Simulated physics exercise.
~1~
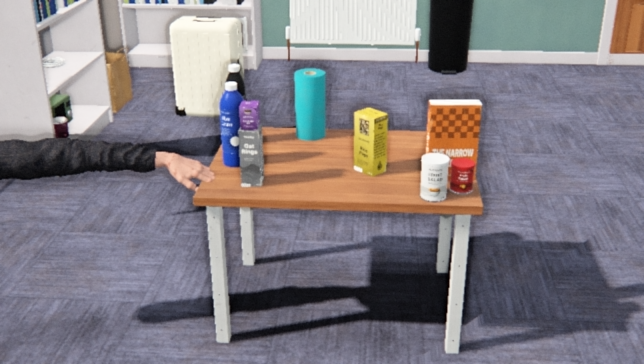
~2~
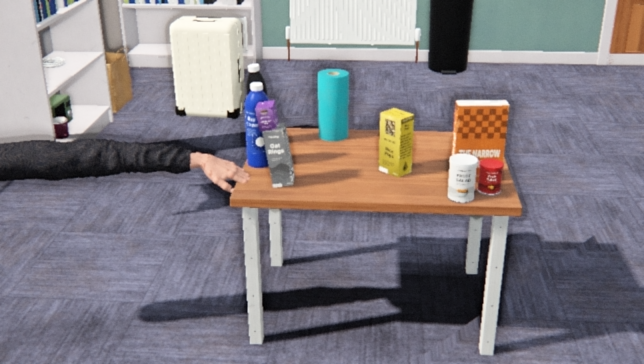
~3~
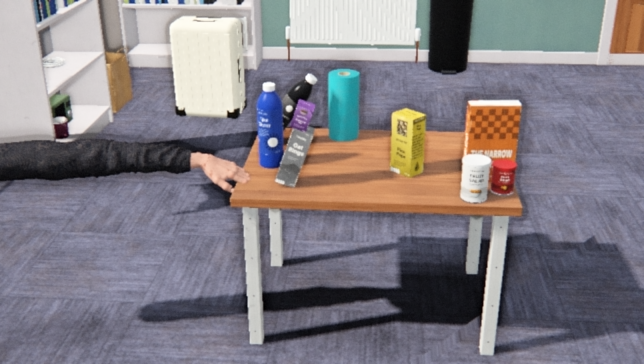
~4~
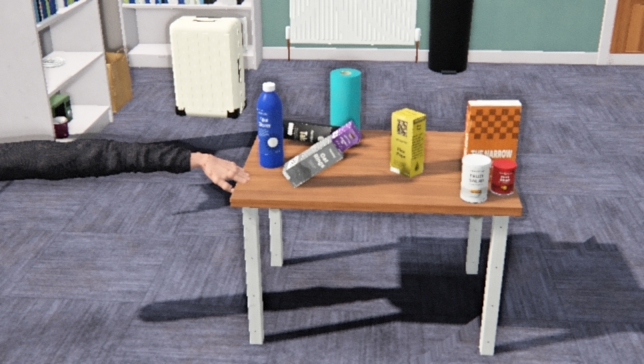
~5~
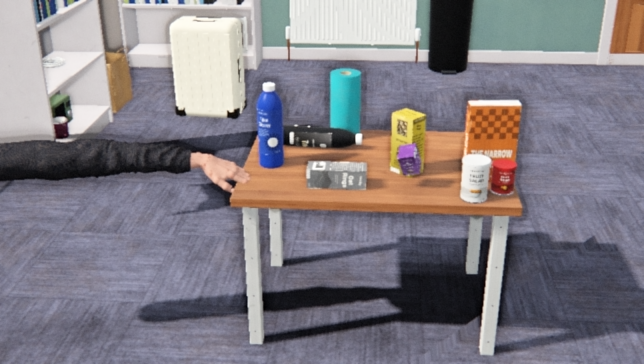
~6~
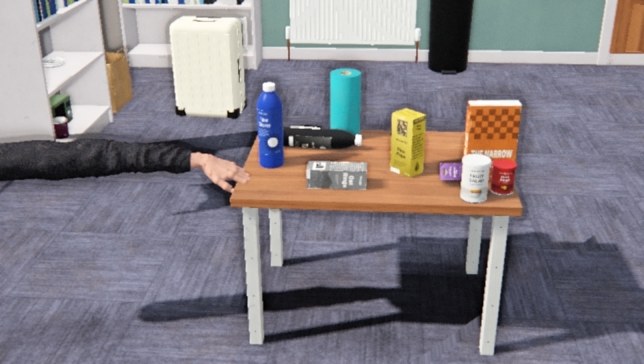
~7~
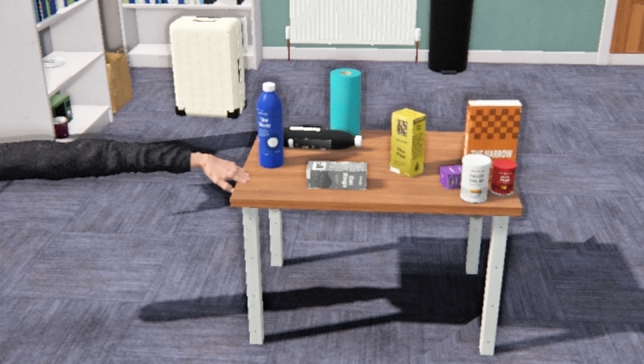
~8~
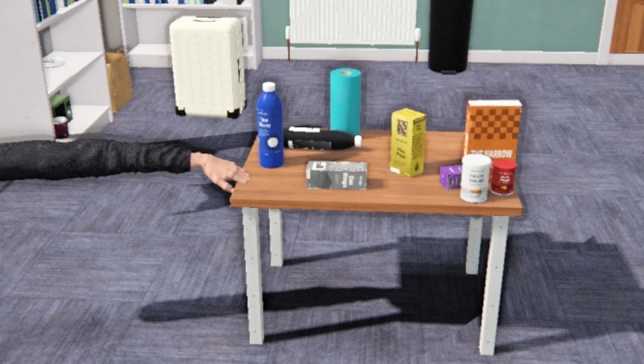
At the start, a hand reaches in from the left beside a small wooden table holding bottles, cartons, tins, a turquoise roll and an orange book, all upright. The table is shoved to the right and then stops, and the black bottle, purple packet and grey carton begin to lean. All three topple to the right while the blue bottle beside them stays standing. The purple packet tumbles past the yellow carton, turns upside down and drops onto its side by the white tin. It settles there, with the black bottle and grey carton lying still and everything else upright.
